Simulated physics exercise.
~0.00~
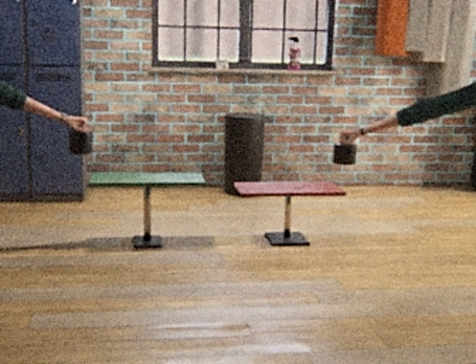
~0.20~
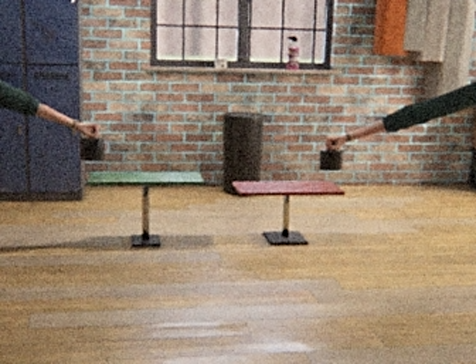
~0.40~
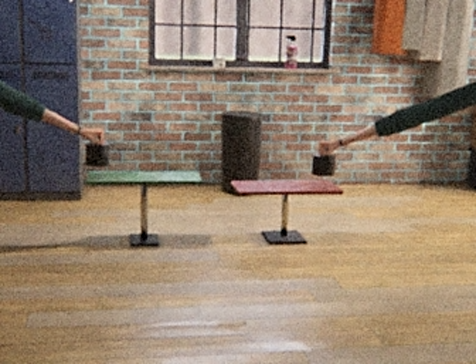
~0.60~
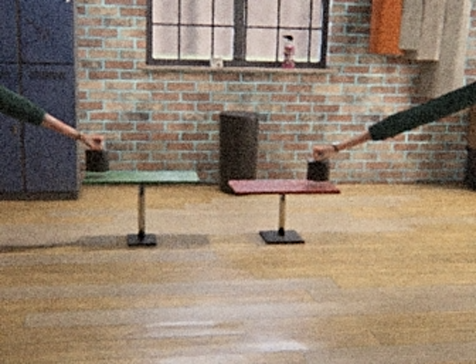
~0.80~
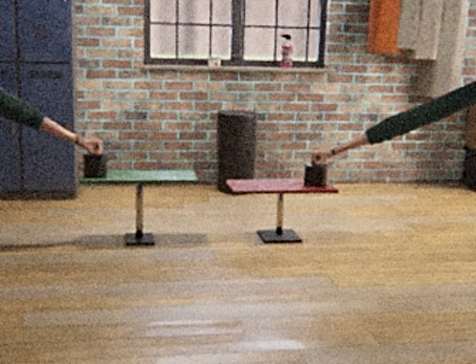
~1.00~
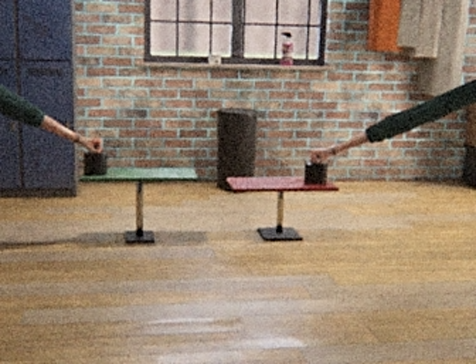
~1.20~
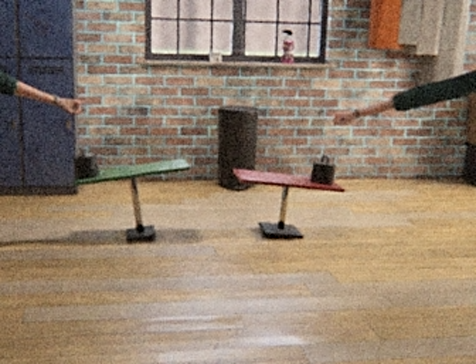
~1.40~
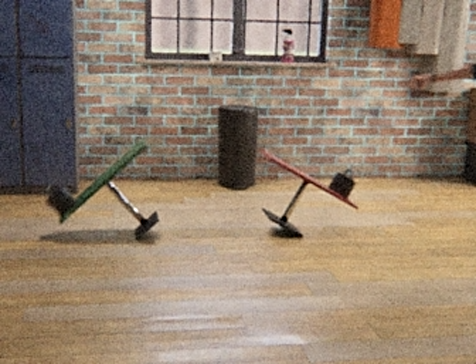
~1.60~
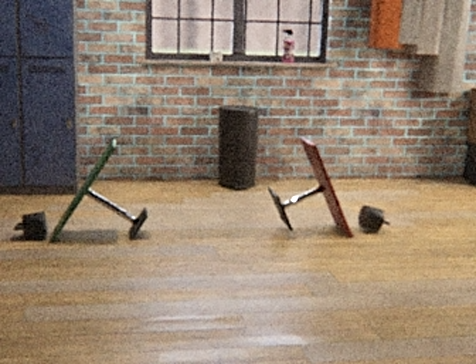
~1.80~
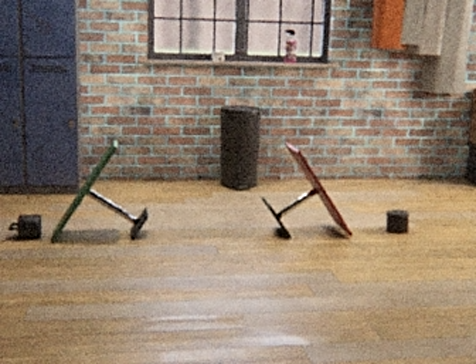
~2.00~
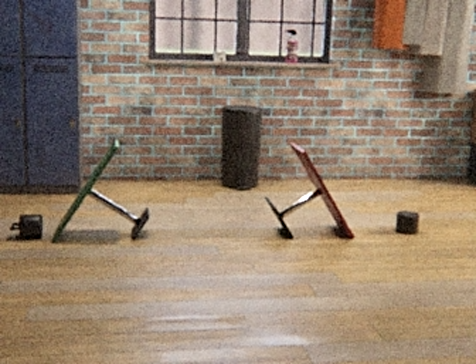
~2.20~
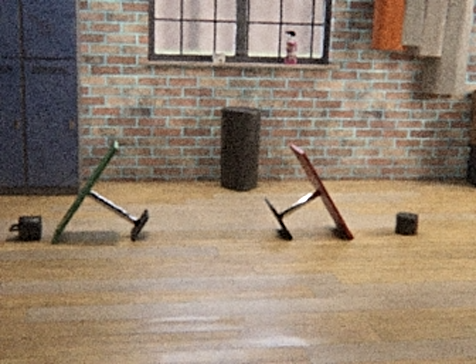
Two small tables, one green and one red, toppled outward after two hands set a dark block on the outer edge of each and let go. The blocks tumbled off onto the wooden floor, and both tables ended up lying tilted on their edges.
